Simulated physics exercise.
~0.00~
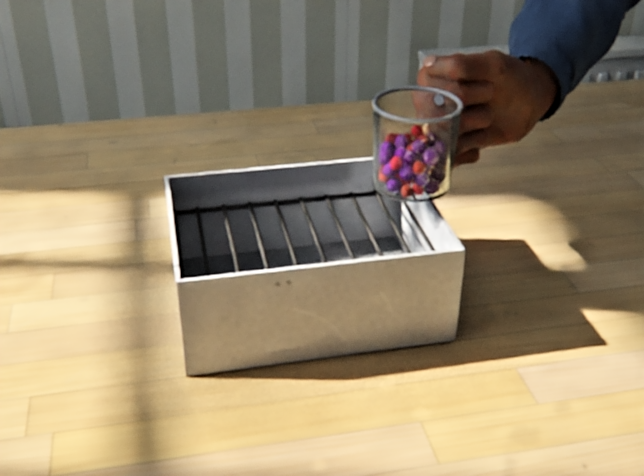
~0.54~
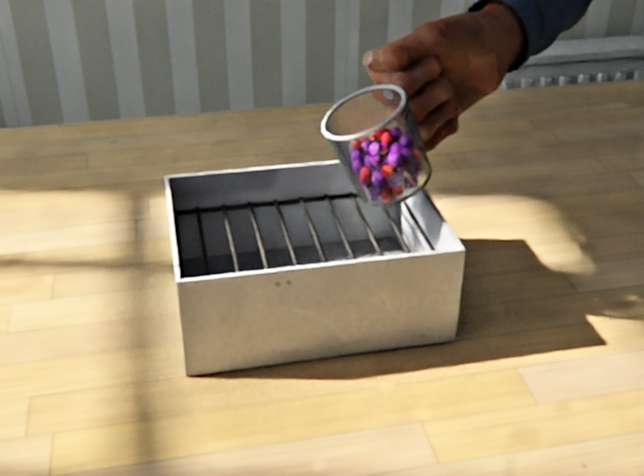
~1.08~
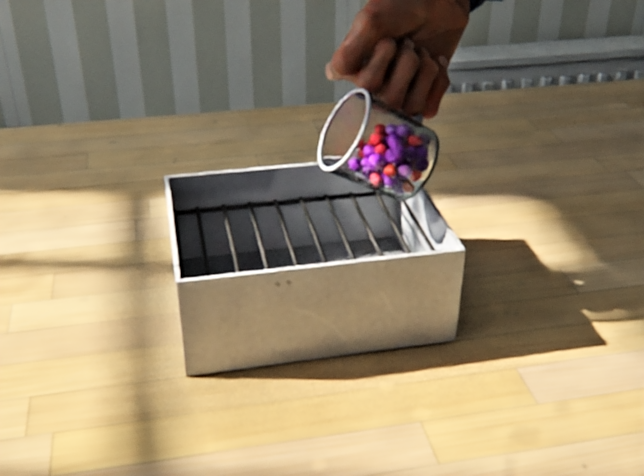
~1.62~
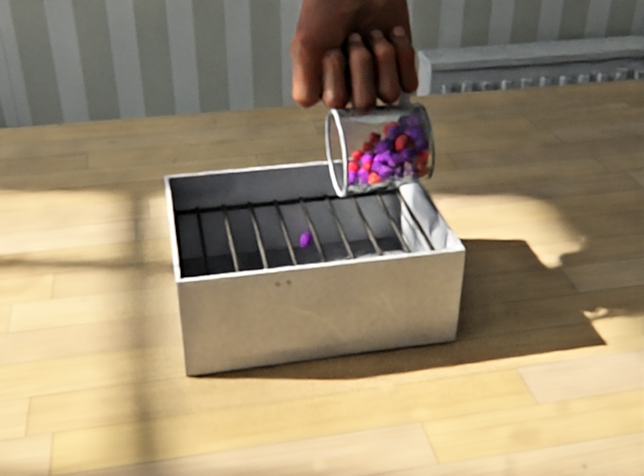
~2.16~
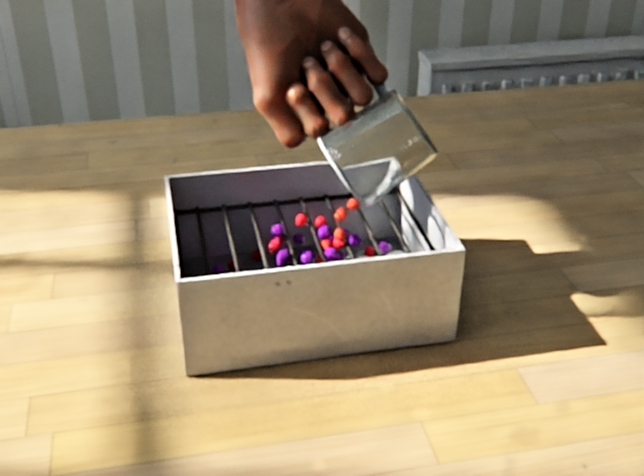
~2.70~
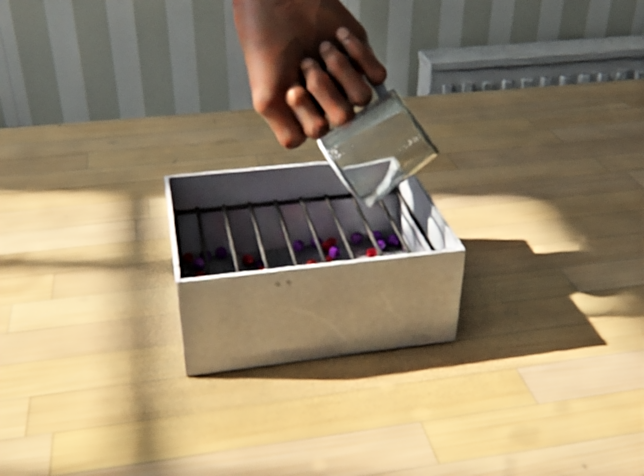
A hand holding a clear cup of purple and red pieces moved left over a pale box with wires across it and tipped the cup over, and the pieces tumbled out onto the wires and dropped through, both colours ending up underneath.
